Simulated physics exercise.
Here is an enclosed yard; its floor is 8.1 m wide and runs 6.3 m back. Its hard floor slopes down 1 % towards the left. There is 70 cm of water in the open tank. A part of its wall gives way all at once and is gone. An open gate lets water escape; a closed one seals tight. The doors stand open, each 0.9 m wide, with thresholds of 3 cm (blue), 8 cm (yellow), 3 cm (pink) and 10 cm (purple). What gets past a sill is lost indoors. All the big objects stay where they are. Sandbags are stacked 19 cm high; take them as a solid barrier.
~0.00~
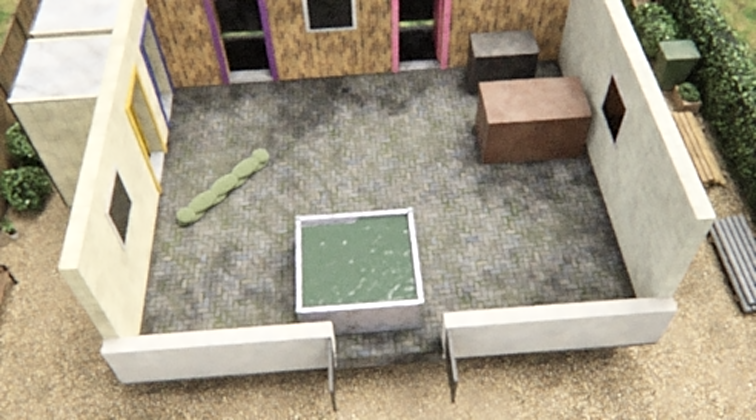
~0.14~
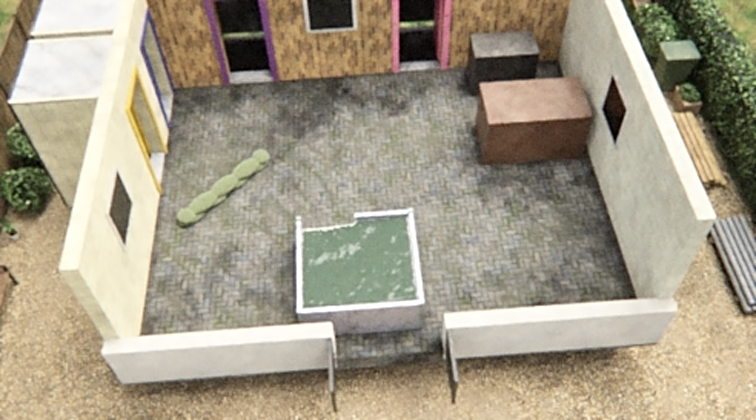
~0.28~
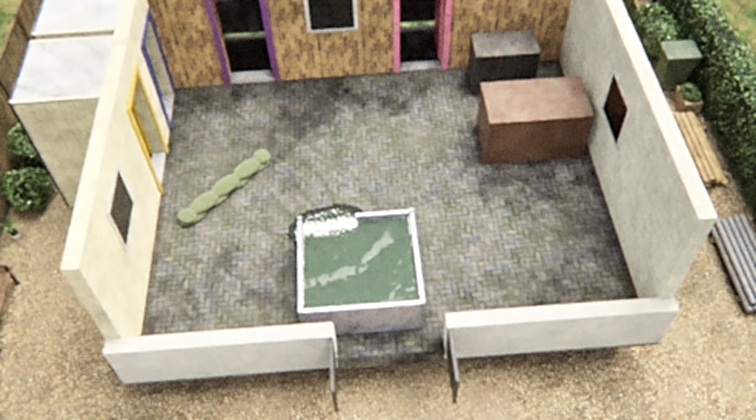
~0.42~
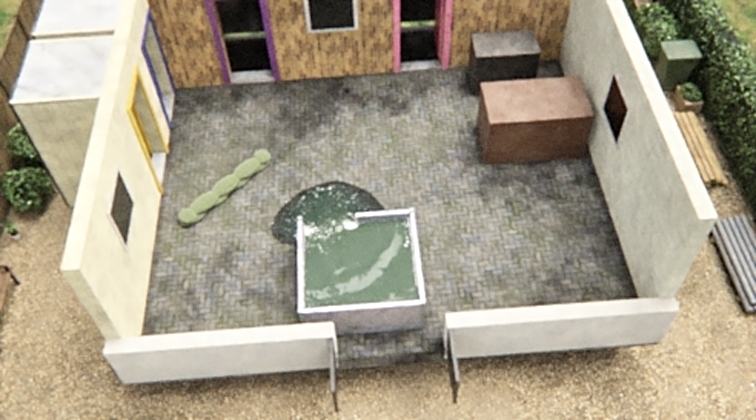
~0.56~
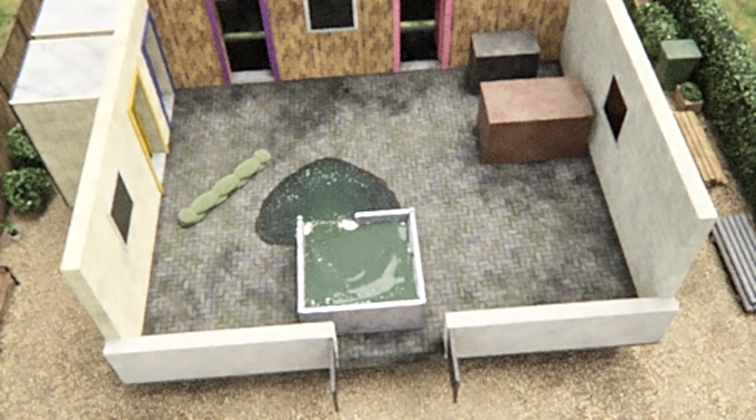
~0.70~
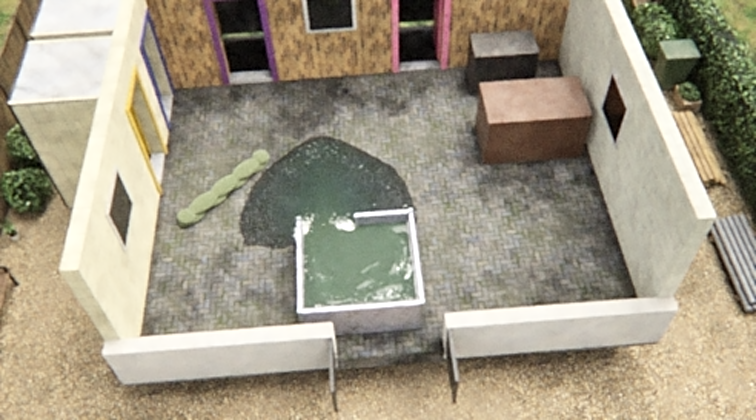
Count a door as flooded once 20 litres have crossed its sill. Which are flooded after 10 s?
Within that time: At the blue door it passes the limit; at the yellow door it keeps below the limit; at the pink door it passes the limit; at the purple door it passes the limit.
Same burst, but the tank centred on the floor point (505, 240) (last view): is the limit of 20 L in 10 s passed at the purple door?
Then: Purple below.
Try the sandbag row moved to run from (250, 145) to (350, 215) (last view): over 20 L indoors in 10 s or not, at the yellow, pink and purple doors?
Then: Yellow above, pink above, purple under.
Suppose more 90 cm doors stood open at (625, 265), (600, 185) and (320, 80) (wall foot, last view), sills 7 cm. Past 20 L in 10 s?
In that order: Under, not over, past it.
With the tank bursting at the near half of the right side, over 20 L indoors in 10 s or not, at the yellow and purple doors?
Then: Yellow below, purple below.
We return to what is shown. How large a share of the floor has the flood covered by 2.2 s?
Near 40 per cent is wet.
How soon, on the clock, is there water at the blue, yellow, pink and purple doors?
Arrival: Blue 2.8 s, yellow 2.6 s, pink 2.0 s, purple 1.6 s.
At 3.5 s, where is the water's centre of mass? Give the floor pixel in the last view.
Near (326, 192).
After 1.4 s water covers 25 % of the floor and is deepest (34 cm) near (327, 236); blue door not reached, yellow door not reached, pink door not reached, purple door not reached.
After 2.2 s water covers 40 % of the floor and is deepest (30 cm) near (295, 85); blue door not reached, yellow door not reached, pink door 7 cm at the sill, 0 L in, purple door 18 cm at the sill, 15 L in.
After 3.5 s water covers 45 % of the floor and is deepest (21 cm) near (304, 84); blue door 12 cm at the sill, 19 L in, yellow door 2 cm at the sill, 0 L in, pink door 9 cm at the sill, 34 L in, purple door 13 cm at the sill, 42 L in.
After 6.0 s water covers 60 % of the floor and is deepest (14 cm) near (183, 93); blue door 12 cm at the sill, 146 L in, yellow door 4 cm at the sill, 0 L in, pink door 9 cm at the sill, 74 L in, purple door 8 cm at the sill, 47 L in.
After 10.0 s water covers 75 % of the floor and is deepest (10 cm) near (174, 94); blue door 9 cm at the sill, 256 L in, yellow door 5 cm at the sill, 0 L in, pink door 4 cm at the sill, 109 L in, purple door 6 cm at the sill, 47 L in.
